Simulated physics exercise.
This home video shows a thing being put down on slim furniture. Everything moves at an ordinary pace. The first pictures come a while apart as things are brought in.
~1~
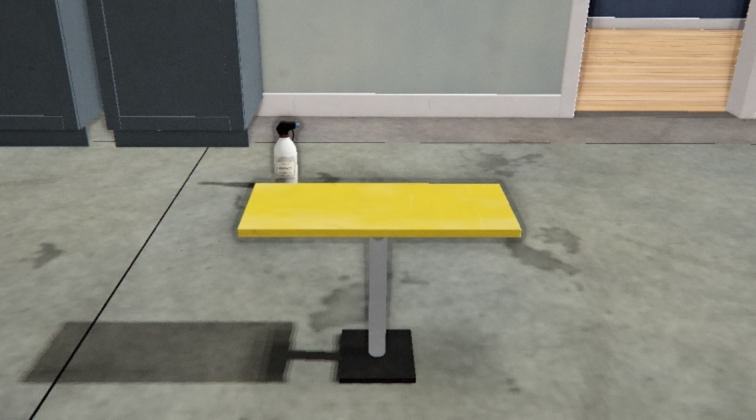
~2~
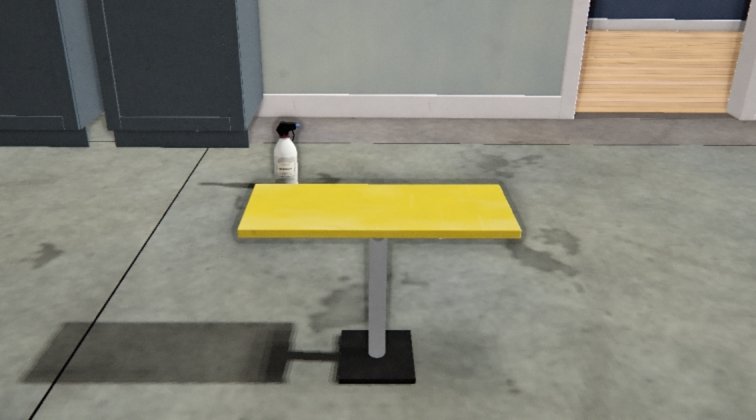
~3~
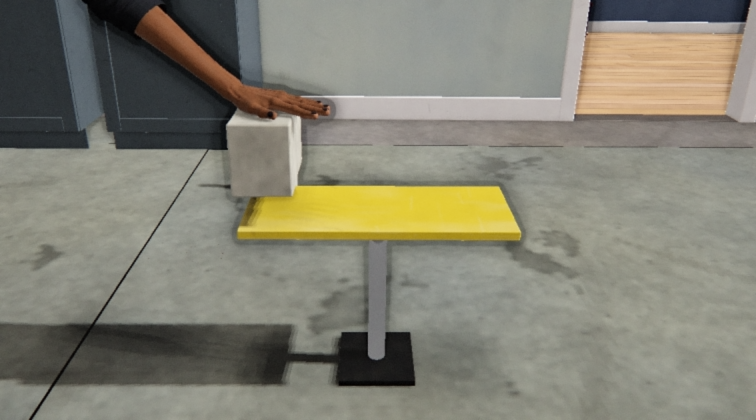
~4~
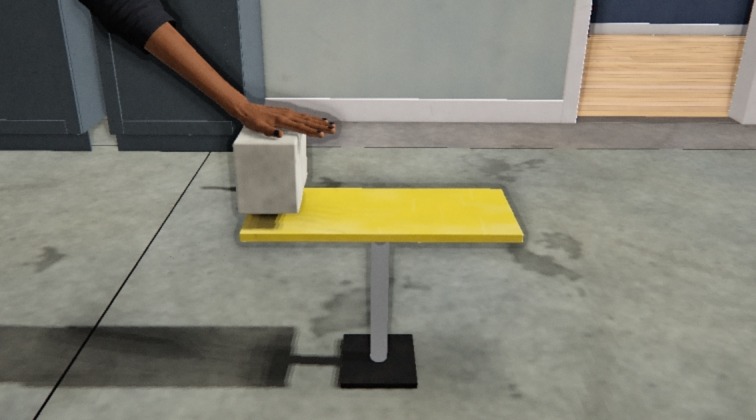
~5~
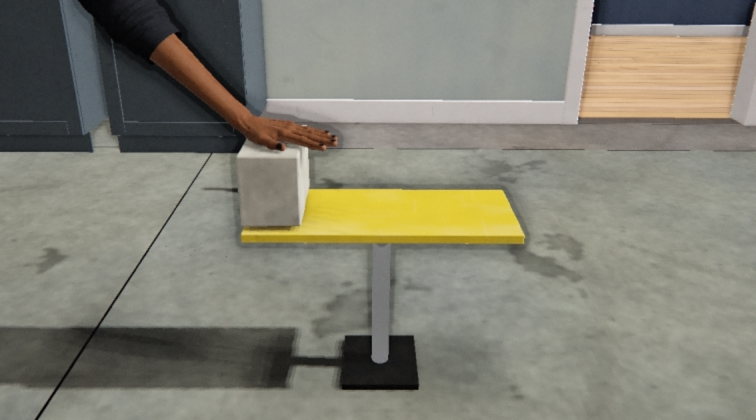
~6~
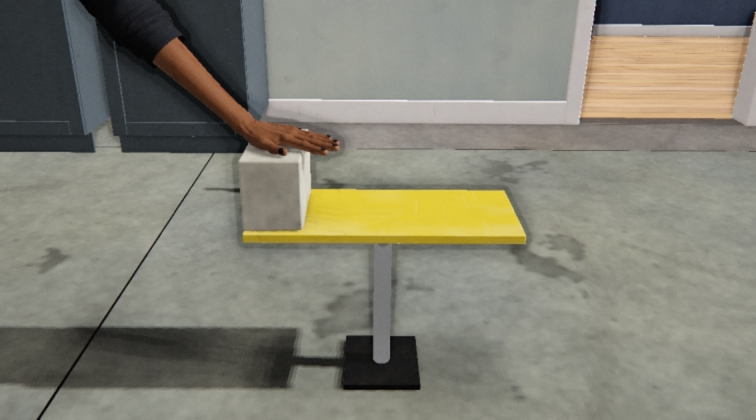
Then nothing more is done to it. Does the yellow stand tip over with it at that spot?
Yes, it tips over.
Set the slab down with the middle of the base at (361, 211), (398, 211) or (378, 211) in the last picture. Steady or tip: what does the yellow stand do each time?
Try by try: It stays upright, then stays upright, then stays upright.
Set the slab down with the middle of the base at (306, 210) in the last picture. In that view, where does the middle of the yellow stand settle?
Rest point, approximately (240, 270).
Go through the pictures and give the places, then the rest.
In the first frame, yellow stand (379, 209).
In the second frame, yellow stand (379, 209).
In the third frame, still on the way; yellow stand (378, 211); slab (268, 144).
In the fourth frame, still on the way; yellow stand (381, 214); slab (274, 161).
In the fifth frame, still on the way; yellow stand (382, 215); slab (276, 173).
In the sixth frame, in place, still held; yellow stand (384, 215); slab (278, 177).
Then, 0.40 s on from there, yellow stand turned 22° from its first pose near (326, 213).
Then, 0.54 s on from there, yellow stand turned 53° from its first pose near (275, 250).
In the end, the yellow stand goes over, near (246, 270).
